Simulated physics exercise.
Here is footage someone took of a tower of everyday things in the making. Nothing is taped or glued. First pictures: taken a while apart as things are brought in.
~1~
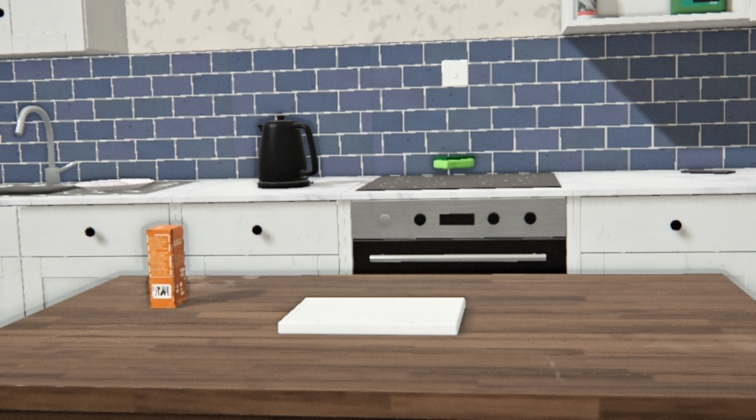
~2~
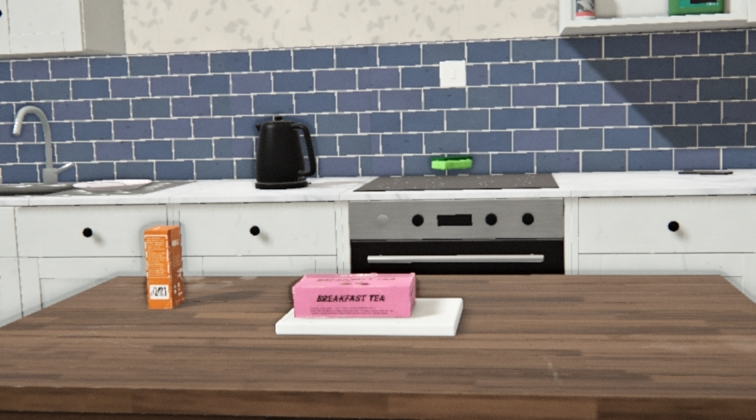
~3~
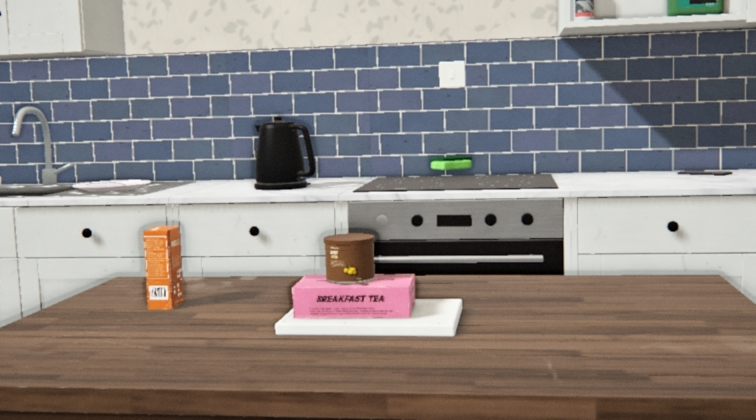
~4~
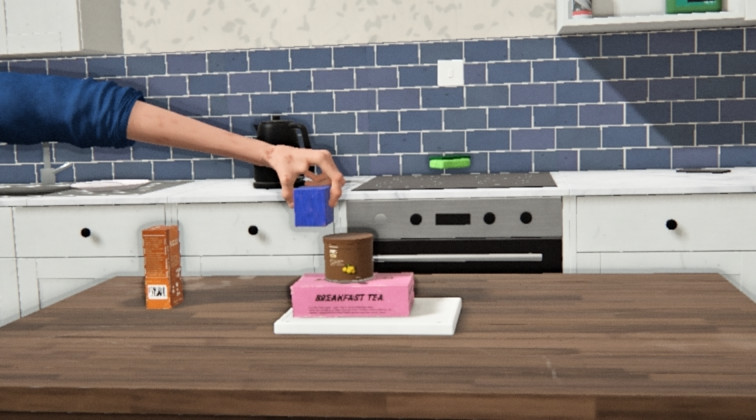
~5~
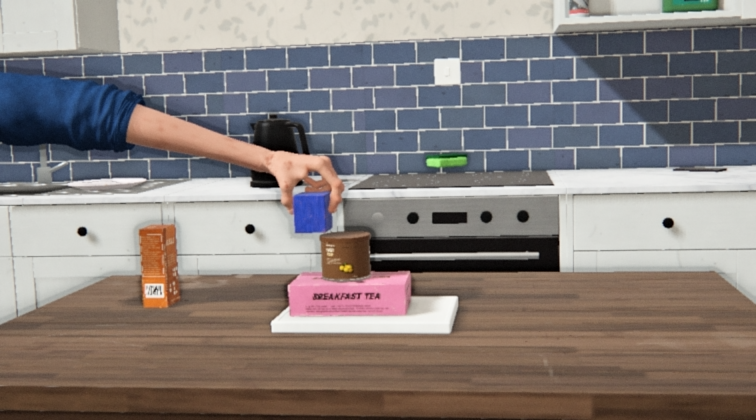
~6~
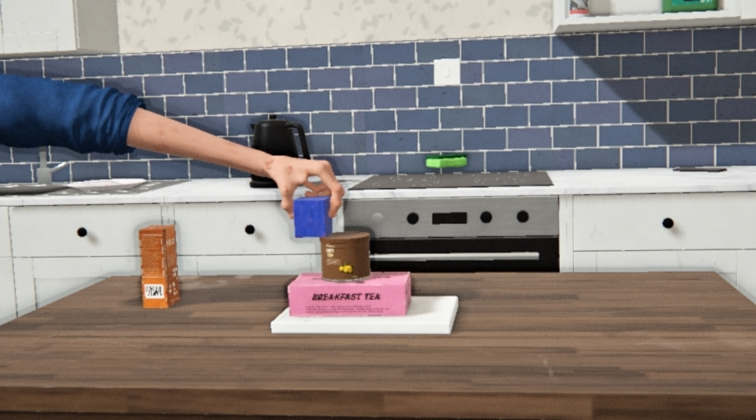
A blue-sleeved arm lowering a small blue block to a brown tub, stacked earlier on a pink tea box over a white board.
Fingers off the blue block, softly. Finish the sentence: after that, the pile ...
The pile collapses.
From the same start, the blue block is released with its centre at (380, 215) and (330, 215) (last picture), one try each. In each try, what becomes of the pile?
On the first release the pile caves in, while on the second it stays intact.
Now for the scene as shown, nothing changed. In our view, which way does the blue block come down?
It goes leftward.
Then, 0.40 s after the last picture, blue block now fallen.
Then, 0.60 s after the last picture, things are still on the move.
At rest, fallen, blue block; the other 4 in place. Seen from the same camera at the end, blue block near (175, 308). The pile loses its balance.
